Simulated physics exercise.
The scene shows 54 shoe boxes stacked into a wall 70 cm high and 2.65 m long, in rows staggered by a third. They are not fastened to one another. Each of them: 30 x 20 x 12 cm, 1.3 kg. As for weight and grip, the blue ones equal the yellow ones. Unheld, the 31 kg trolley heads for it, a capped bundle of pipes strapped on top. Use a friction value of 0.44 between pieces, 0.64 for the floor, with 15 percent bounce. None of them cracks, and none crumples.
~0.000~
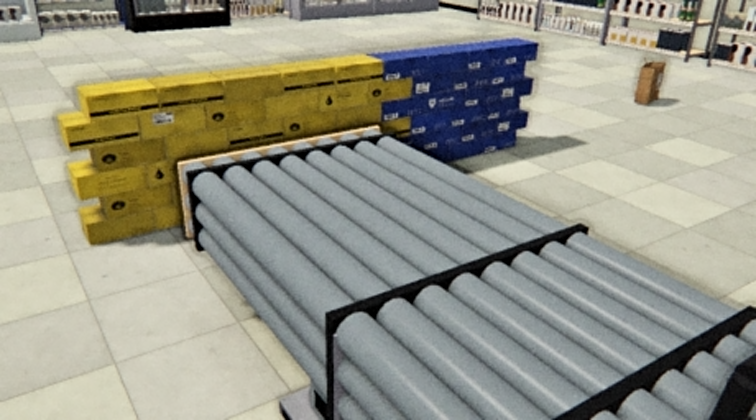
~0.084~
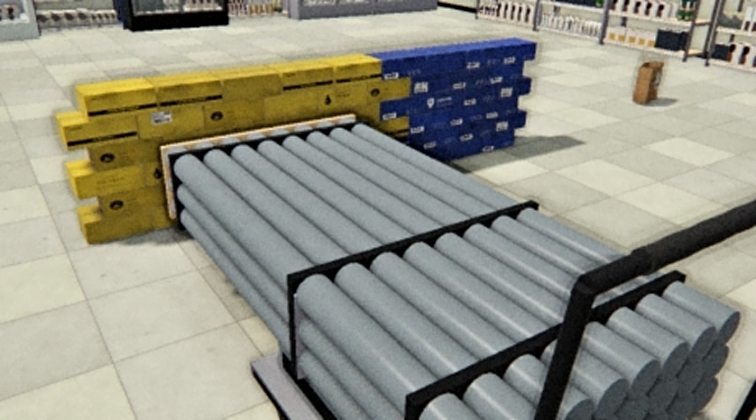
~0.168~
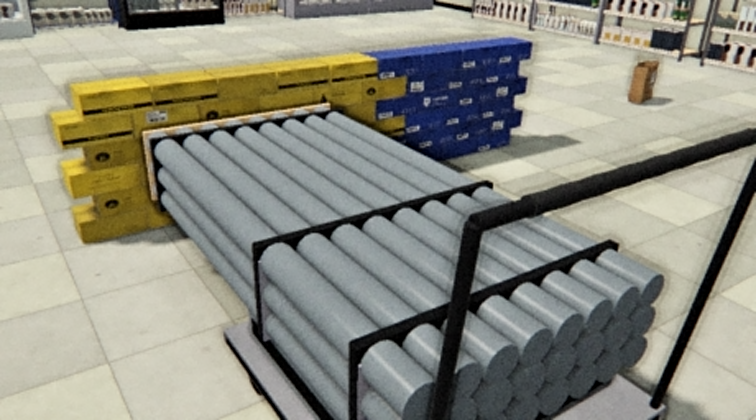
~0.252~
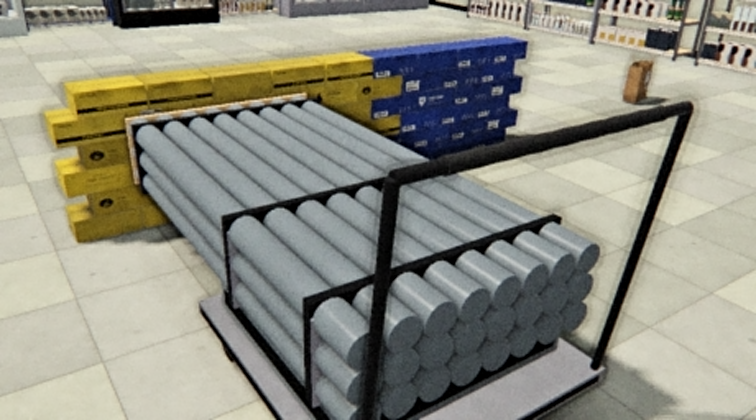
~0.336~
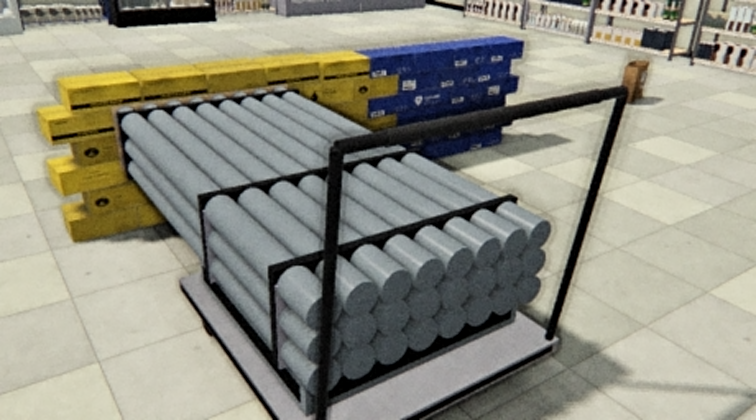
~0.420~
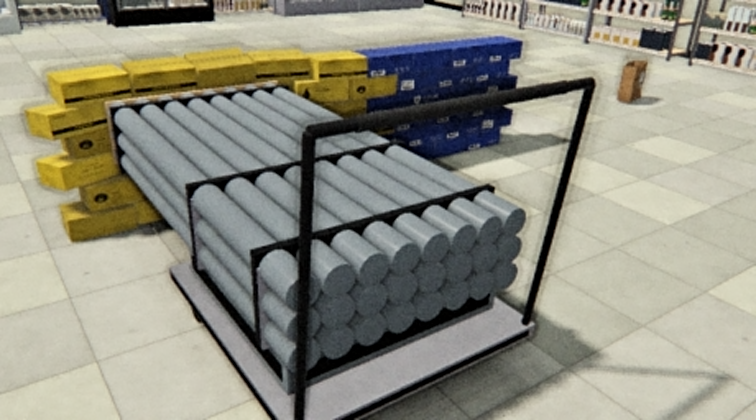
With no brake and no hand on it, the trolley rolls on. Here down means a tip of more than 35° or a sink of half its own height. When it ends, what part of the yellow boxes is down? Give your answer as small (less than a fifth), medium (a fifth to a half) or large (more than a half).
Large - more than a half.
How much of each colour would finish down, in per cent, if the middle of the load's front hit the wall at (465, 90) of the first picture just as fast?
The yellow ones would be 20 per cent down and the blue ones 80 per cent.
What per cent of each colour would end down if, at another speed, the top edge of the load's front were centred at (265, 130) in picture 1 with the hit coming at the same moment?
Down at the end: Yellow 70 per cent, blue 0 per cent.
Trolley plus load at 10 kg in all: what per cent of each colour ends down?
You'd get yellow at 60 and blue at 0 per cent down.
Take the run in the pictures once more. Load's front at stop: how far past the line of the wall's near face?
It sits some 105 cm past it.
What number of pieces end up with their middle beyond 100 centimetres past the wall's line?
About 6 pieces.
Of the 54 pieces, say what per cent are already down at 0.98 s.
40 %.
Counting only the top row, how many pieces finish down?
5 from that row.
By 0.60 s, load 30 cm past the wall's line, still rolling; 14 of the 33 yellow boxes down (14 of 54 in all colours); top yellow box tilted 12°.
By 0.98 s, load 63 cm past the wall's line, still rolling; 21 of the 33 yellow boxes down (21 of 54 in all colours); top yellow box on its side.
When it is over (2.5 s), load 1.04 m past the wall's line, stopped; 21 of the 33 yellow boxes down (21 of 54 in all colours); top yellow box upside down; top blue box unmoved. That is 64 per cent. In pixels of the last frame, middles, top yellow box near (331, 135), top blue box near (461, 53).
